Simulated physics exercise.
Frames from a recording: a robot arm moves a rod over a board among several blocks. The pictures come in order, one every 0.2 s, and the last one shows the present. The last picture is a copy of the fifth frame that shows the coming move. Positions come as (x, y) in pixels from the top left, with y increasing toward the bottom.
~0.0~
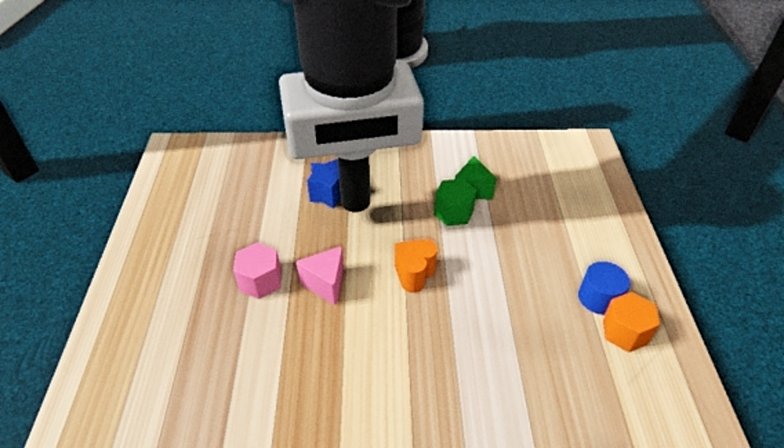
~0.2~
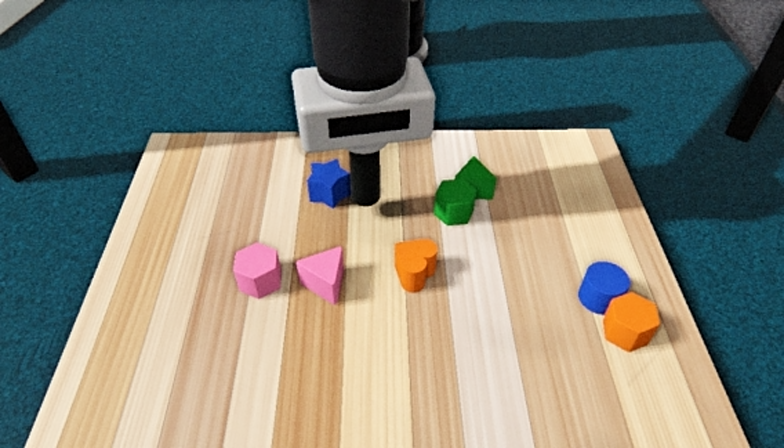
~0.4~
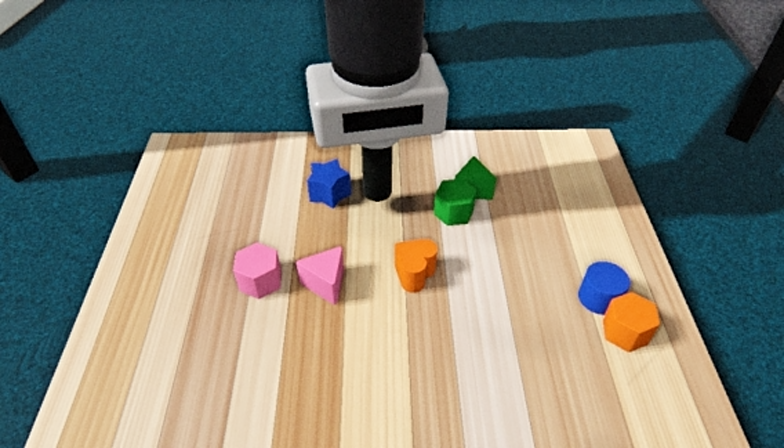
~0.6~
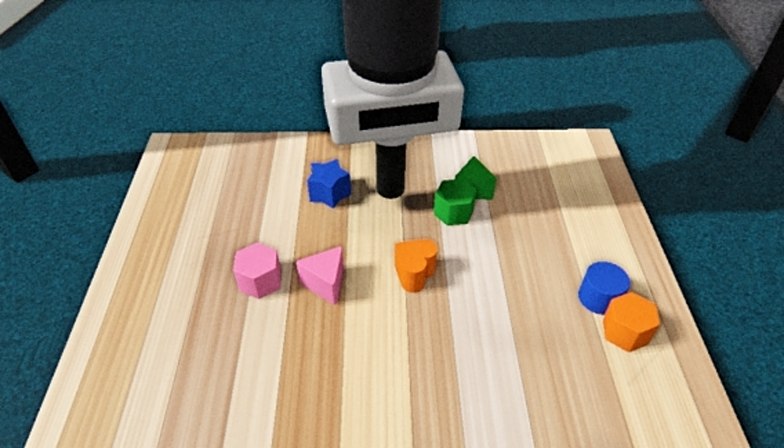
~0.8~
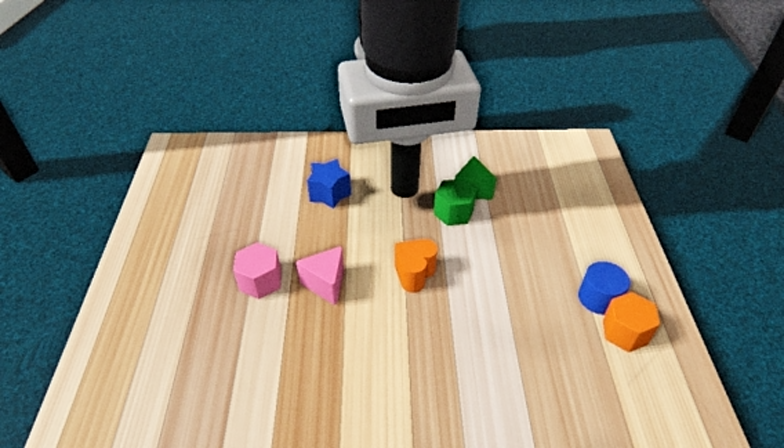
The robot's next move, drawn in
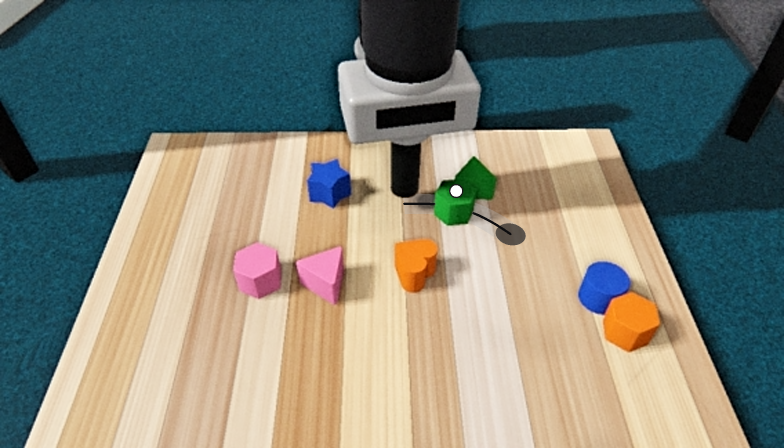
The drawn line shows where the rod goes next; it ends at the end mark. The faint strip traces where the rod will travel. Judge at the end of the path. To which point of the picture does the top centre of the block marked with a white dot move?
It will likely be found at (550, 222).
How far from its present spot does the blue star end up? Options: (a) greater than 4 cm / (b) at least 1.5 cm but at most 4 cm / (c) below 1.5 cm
Option c.
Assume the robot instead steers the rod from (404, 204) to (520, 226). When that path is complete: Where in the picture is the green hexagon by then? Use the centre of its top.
It should be at about (557, 200).
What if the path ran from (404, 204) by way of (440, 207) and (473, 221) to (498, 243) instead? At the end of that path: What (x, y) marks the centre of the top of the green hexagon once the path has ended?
It will likely be found at (536, 214).
The drawn path runs from (404, 204) over (442, 205) and (478, 215) to (511, 234); the dot is on the green hexagon.
What follows on the original path. One third of the way, rod at (444, 190); green hexagon at (475, 195).
Two thirds of the way, rod at (481, 200); green hexagon at (513, 207), turned 15° clockwise; green triangle at (488, 168), turned 40° anticlockwise.
At the end, rod at (514, 219); blue star not moved; green hexagon at (550, 222); green triangle at (488, 168), turned 40° anticlockwise.
